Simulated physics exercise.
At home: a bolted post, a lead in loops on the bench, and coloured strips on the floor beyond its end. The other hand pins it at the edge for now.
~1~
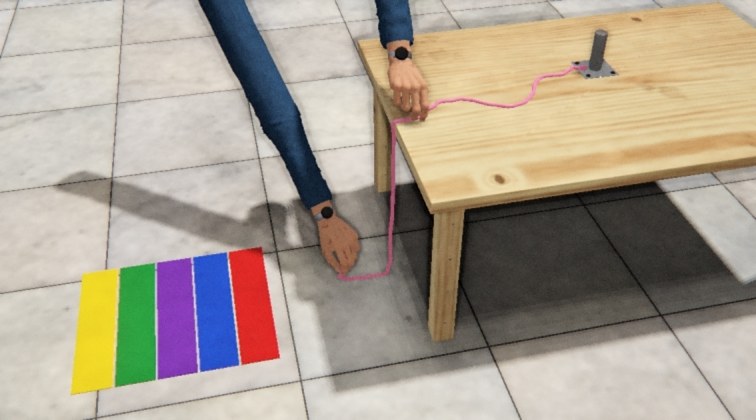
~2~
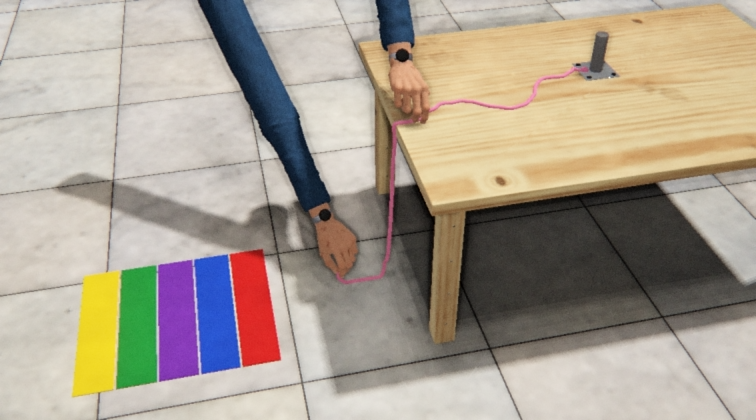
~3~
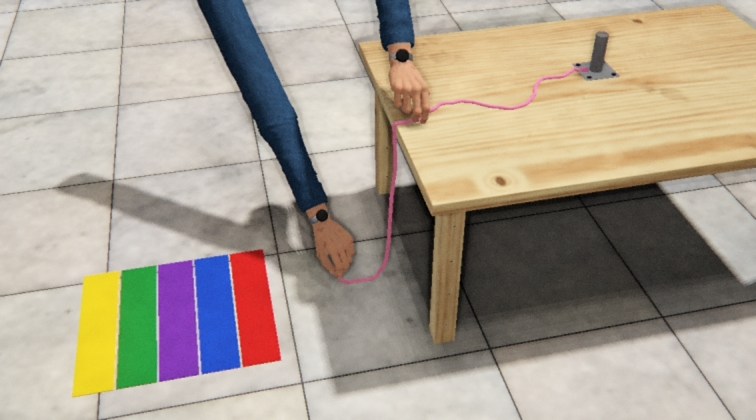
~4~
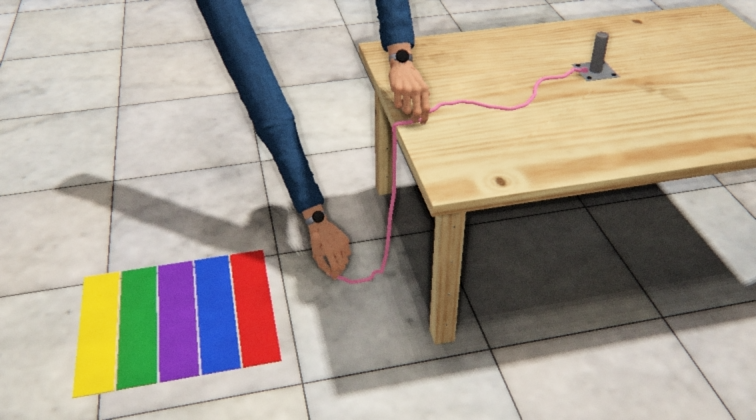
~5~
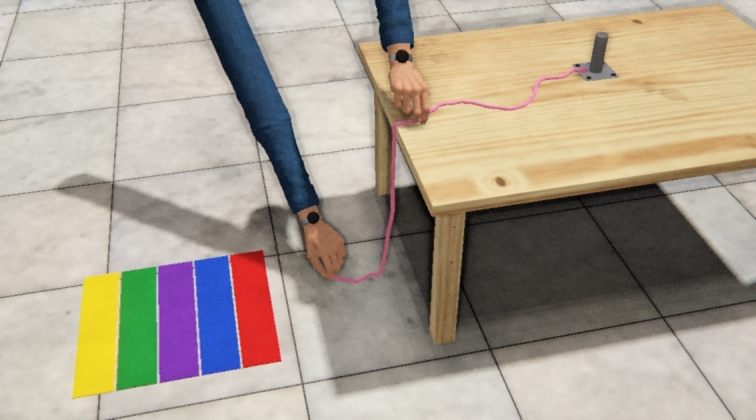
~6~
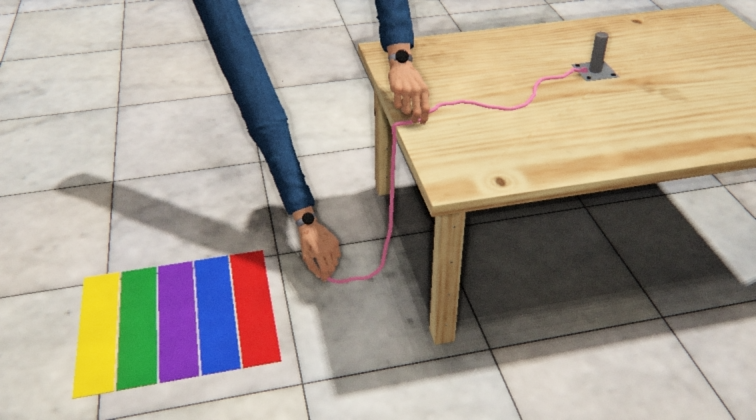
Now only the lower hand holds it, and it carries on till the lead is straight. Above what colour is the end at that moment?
Over purple.
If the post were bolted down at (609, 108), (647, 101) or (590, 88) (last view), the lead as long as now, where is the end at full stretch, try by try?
In that order: (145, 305), (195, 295) and (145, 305).
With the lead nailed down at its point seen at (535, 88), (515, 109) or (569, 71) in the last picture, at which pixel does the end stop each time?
Try by try, around (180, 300), (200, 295) and (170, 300).
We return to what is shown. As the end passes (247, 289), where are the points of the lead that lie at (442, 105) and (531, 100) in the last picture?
They go to (414, 115) and to (501, 91).
A little later, end near (247, 289); over red.
Next, end near (199, 297); over blue.
When it is tight, end near (170, 301); over purple. The end stops over the purple strip.
